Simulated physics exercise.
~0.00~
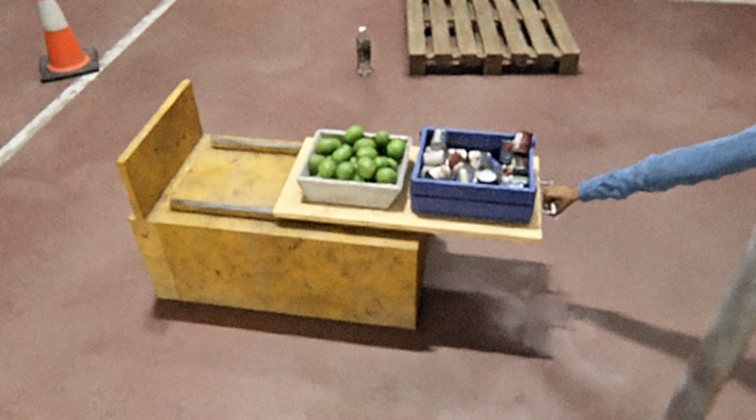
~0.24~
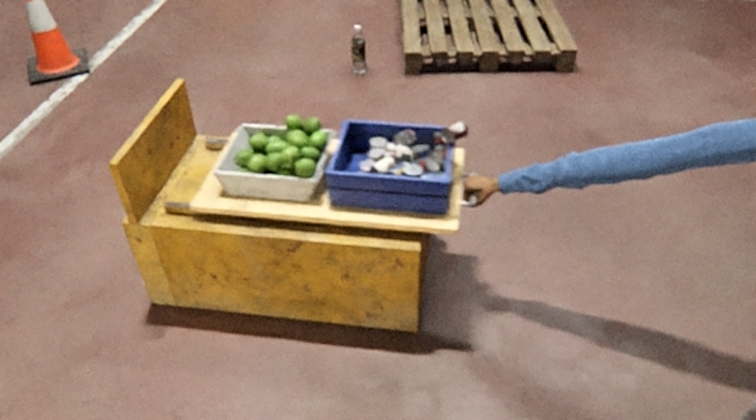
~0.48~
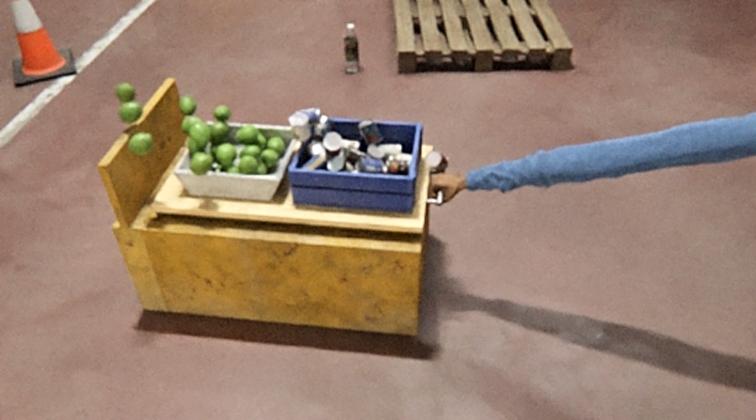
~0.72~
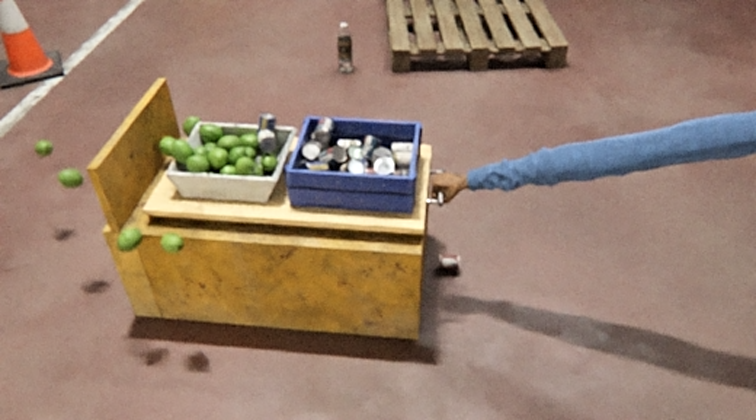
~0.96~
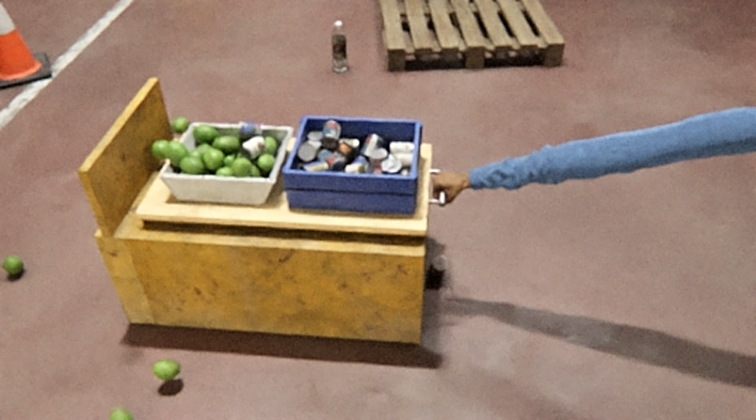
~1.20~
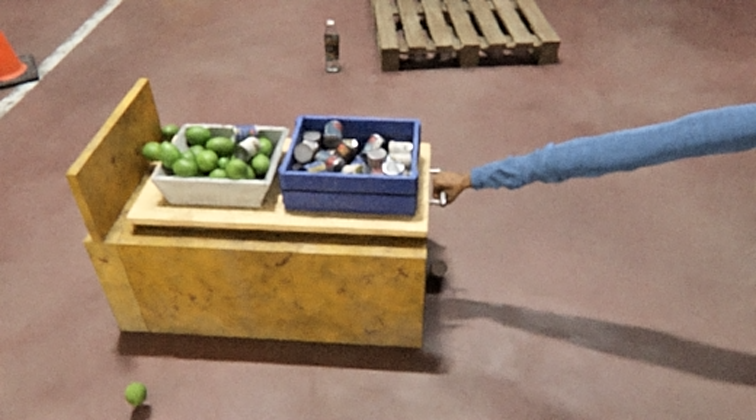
At the start, a hand in a blue sleeve grips the handle of a pulled-out wooden shelf carrying a white tray of limes and a blue tray of small tins. The arm pushes the shelf left over the yellow wooden unit, and both trays ride along with it. As the shelf stops, limes fly up from the white tray, and some sail past the back panel while tins jump too. Limes drop toward the floor at left, and a tin falls by the right end. Finally, the trays sit still, most goods remain inside, and a lime rests on the floor in front.
